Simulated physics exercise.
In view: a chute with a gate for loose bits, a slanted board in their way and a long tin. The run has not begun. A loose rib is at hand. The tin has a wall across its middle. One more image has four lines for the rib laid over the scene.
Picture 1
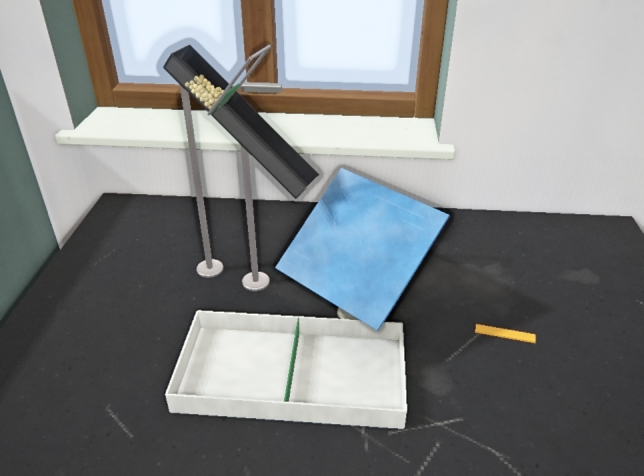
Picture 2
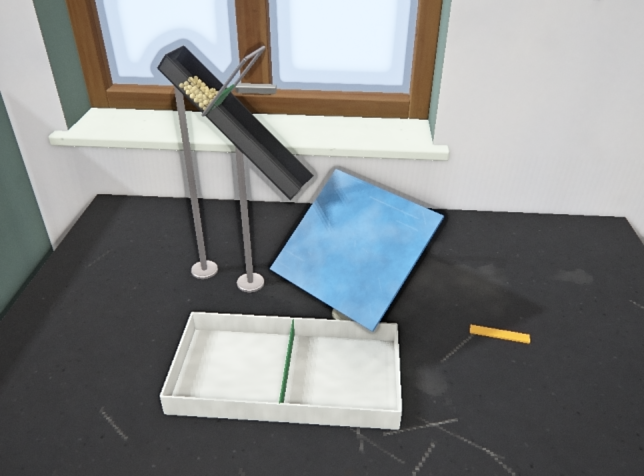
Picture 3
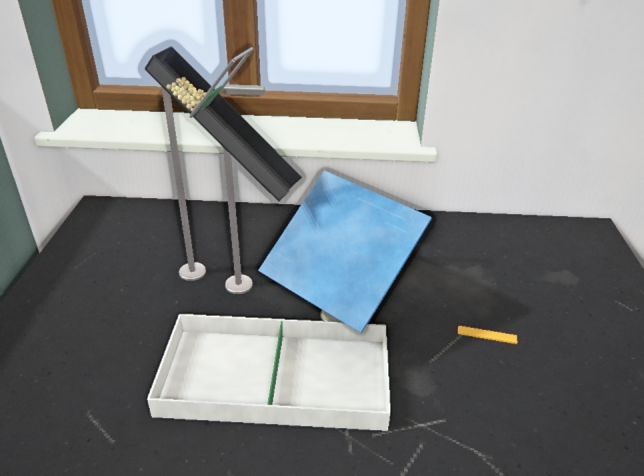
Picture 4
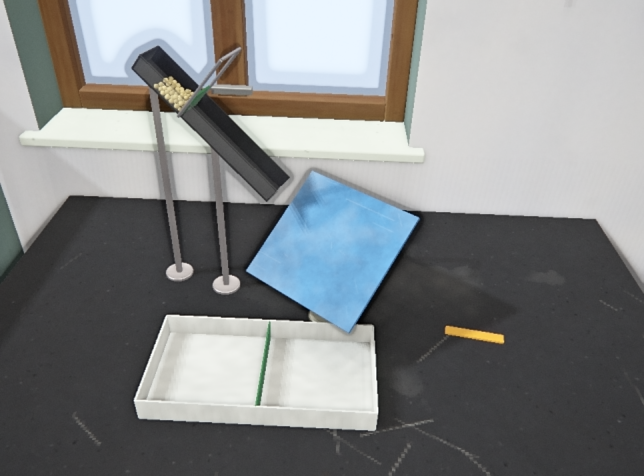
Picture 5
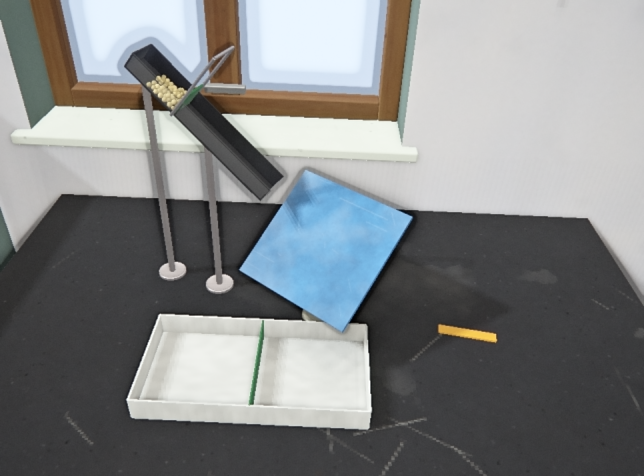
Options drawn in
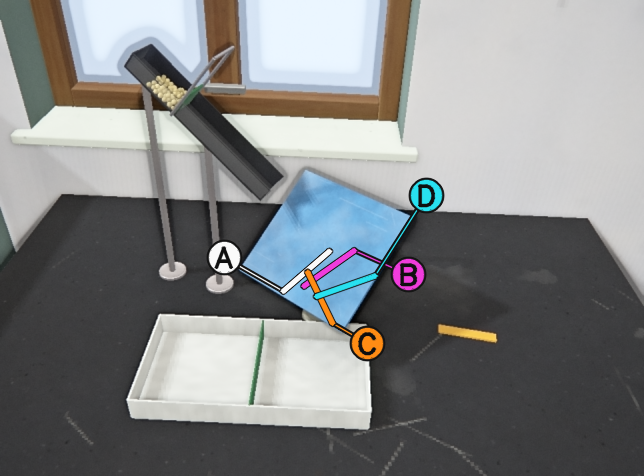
On a dark tabletop by a window, a raised black chute held pale beans behind a gate, near a tilted blue board and a divided white tin; nothing moved except the view, shifting slightly.
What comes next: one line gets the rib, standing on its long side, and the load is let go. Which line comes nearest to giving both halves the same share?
Take B.
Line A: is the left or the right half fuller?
More lands on the left.
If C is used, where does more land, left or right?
More lands on the right.
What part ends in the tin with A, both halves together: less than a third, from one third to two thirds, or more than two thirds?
It is more than two thirds.
On the marked copy, line A from (329, 251) to (283, 291); line B from (354, 250) to (303, 286); line C from (307, 272) to (332, 323); line D from (375, 275) to (316, 296).
With A, of what is caught, almost all in the left half, about a tenth in the right.
With B, of what is caught, roughly half in the left half, roughly half in the right.
With C, of what is caught, roughly a quarter in the left half, the larger part in the right.
With D, of what is caught, about a tenth in the left half, the larger part in the right.
